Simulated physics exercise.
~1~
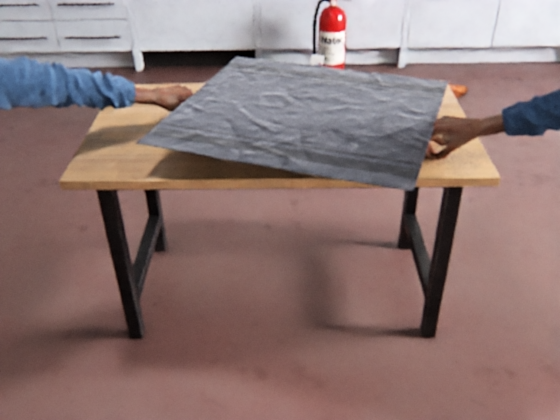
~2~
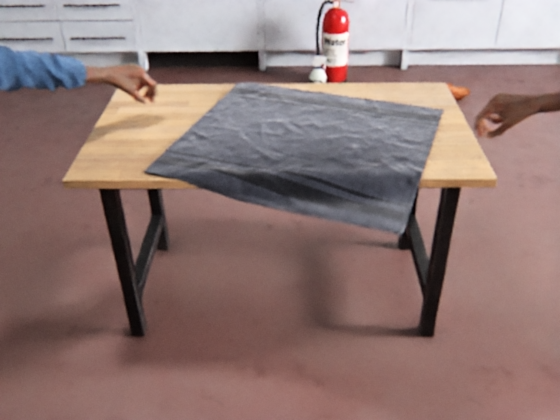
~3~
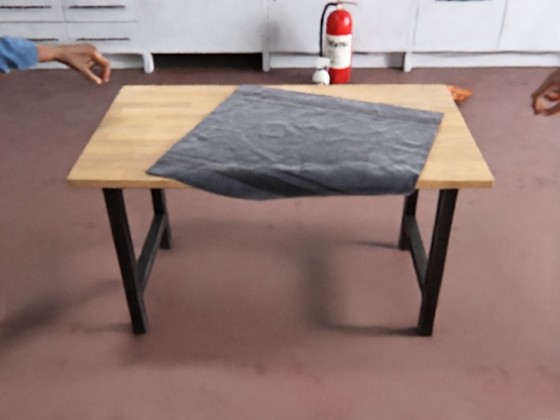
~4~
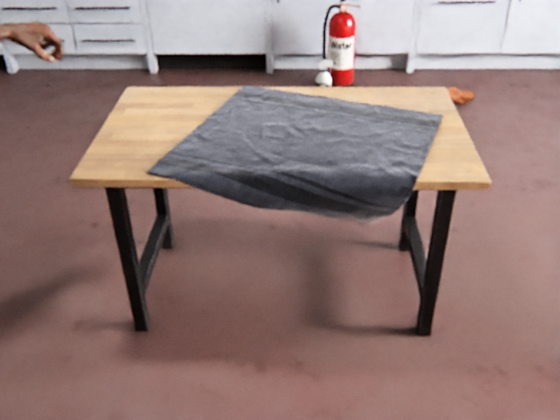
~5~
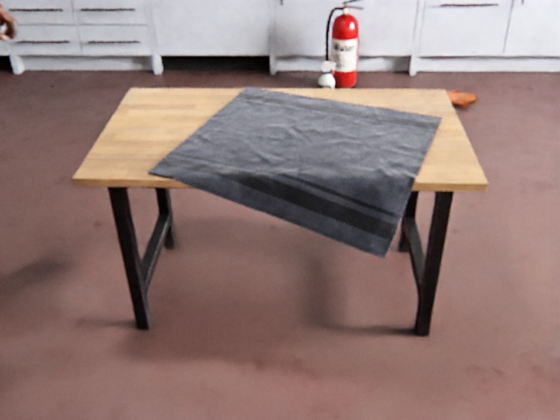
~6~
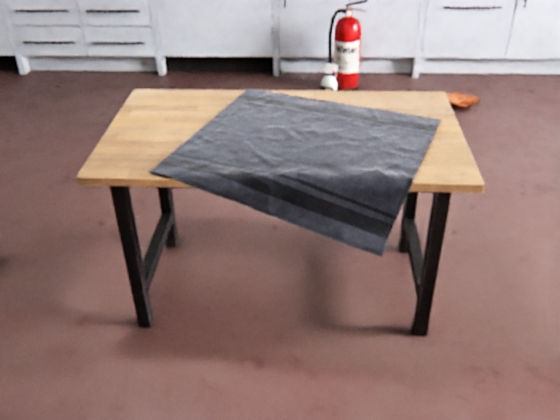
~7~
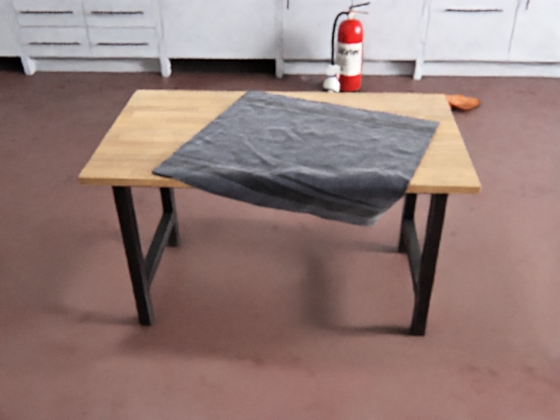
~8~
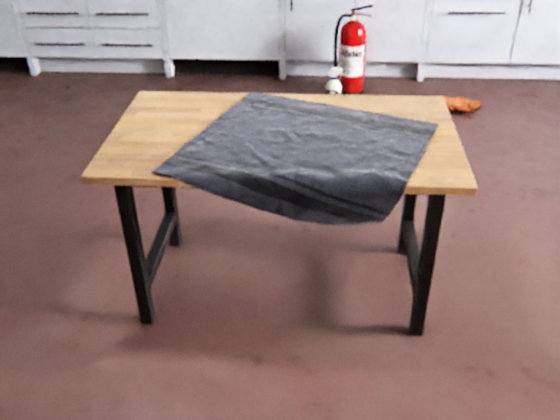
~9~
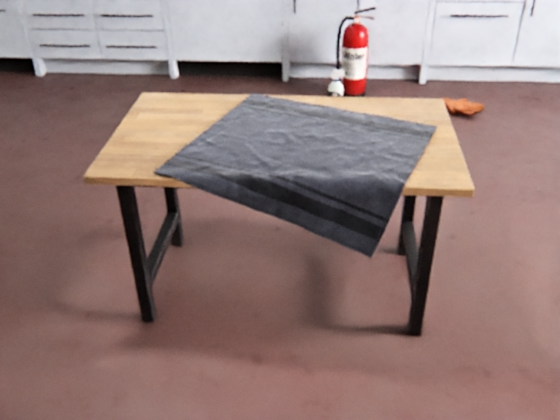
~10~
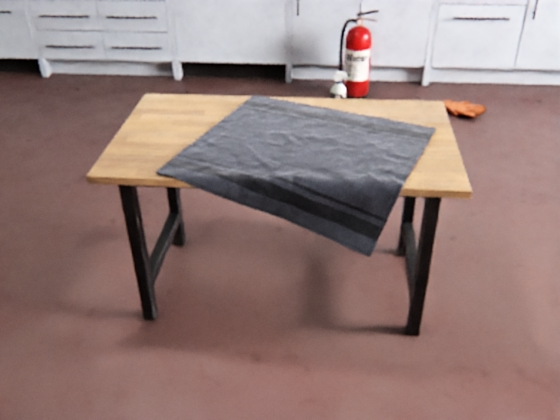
At the start, two hands, one from each side in blue sleeves, hold a dark grey scarf out flat just above a wooden lab table with black legs, a red fire extinguisher standing behind it. The hands let go, and the scarf settles on the tabletop with one corner dropping over the near edge. Both hands then draw away and leave the view. The hanging corner swings gently, curling under and straightening again, while the view drifts slightly sideways. At the end, most of the scarf still lies on the table, its corner hanging down in front.
